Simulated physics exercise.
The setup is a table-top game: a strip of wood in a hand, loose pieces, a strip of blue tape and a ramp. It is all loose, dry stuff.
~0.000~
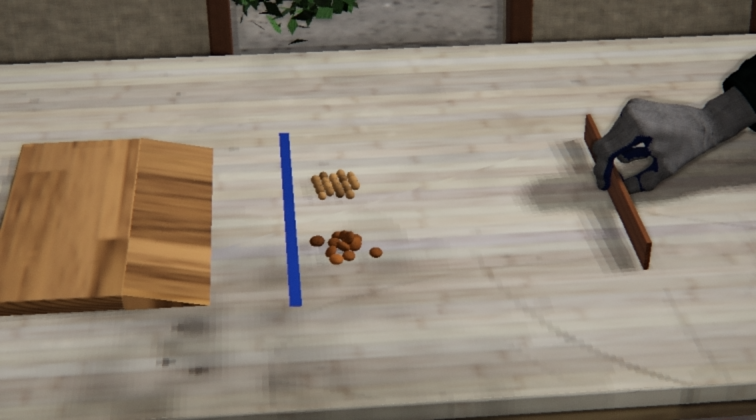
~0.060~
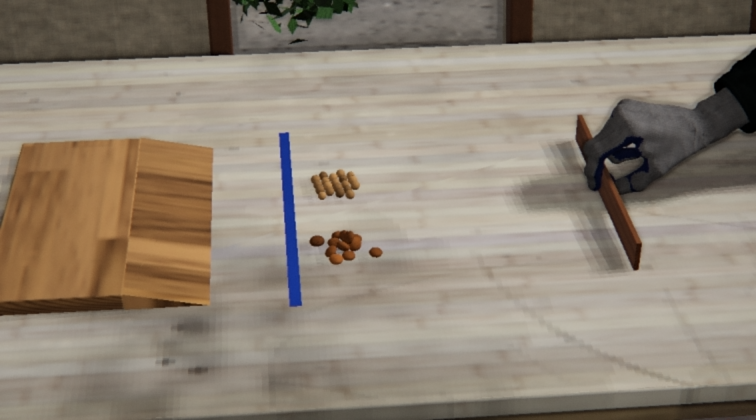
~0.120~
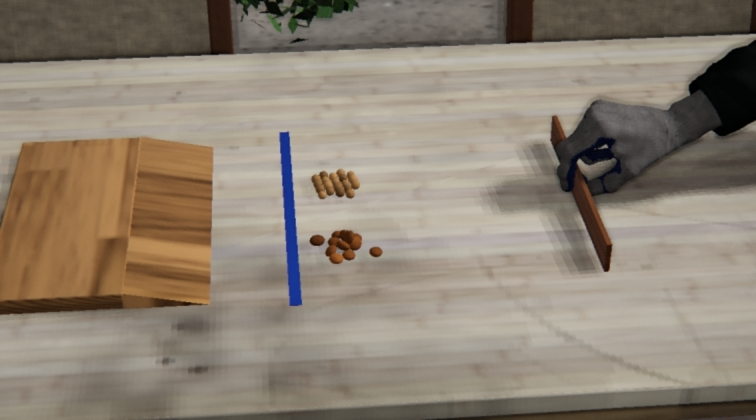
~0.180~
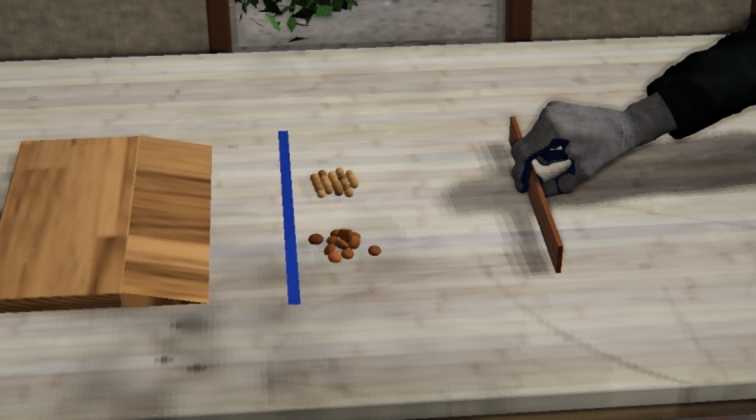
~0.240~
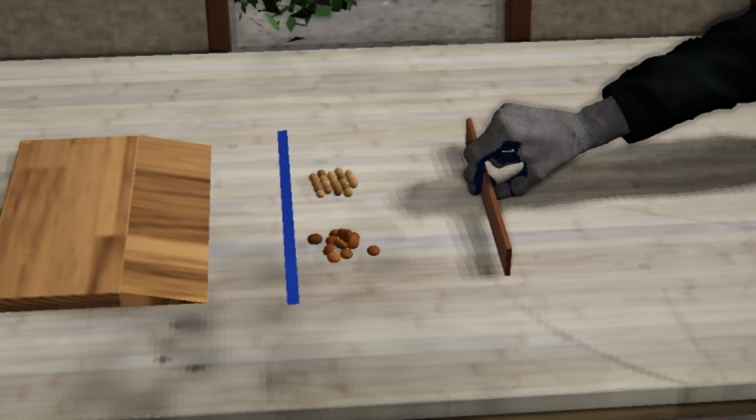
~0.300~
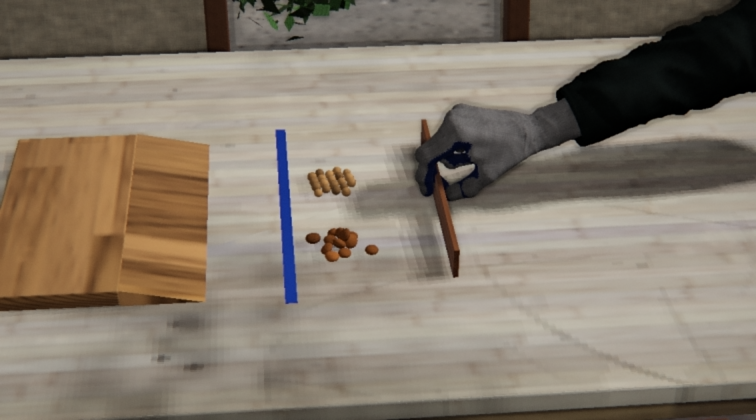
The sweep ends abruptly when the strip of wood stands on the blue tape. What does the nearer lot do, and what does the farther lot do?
My prediction: The nearer lot will fail to get any pieces up. The farther lot will succeed in part at least.
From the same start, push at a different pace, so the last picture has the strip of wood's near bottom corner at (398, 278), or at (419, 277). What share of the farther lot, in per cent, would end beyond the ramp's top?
Near 100 in a hundred, then near 100 in a hundred.
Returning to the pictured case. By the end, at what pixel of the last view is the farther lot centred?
Probably somewhere close to (5, 151).
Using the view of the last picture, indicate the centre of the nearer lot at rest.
Around (206, 265).
By 0.41 s, strip of wood still moving, near (350, 183); nearer lot every one short of the ramp; farther lot every one short of the ramp.
By 0.55 s, strip of wood stopped at the blue tape; nearer lot every one short of the ramp; farther lot every one short of the ramp.
By 0.83 s, strip of wood stopped at the blue tape; nearer lot roughly a third on the ramp, roughly two thirds short of the ramp; farther lot the larger part past the top, roughly a quarter on the ramp.
When it is over (1.7 s), strip of wood stopped at the blue tape; nearer lot not one past the top, roughly a third on the ramp, roughly two thirds short of the ramp; farther lot every one past the top.
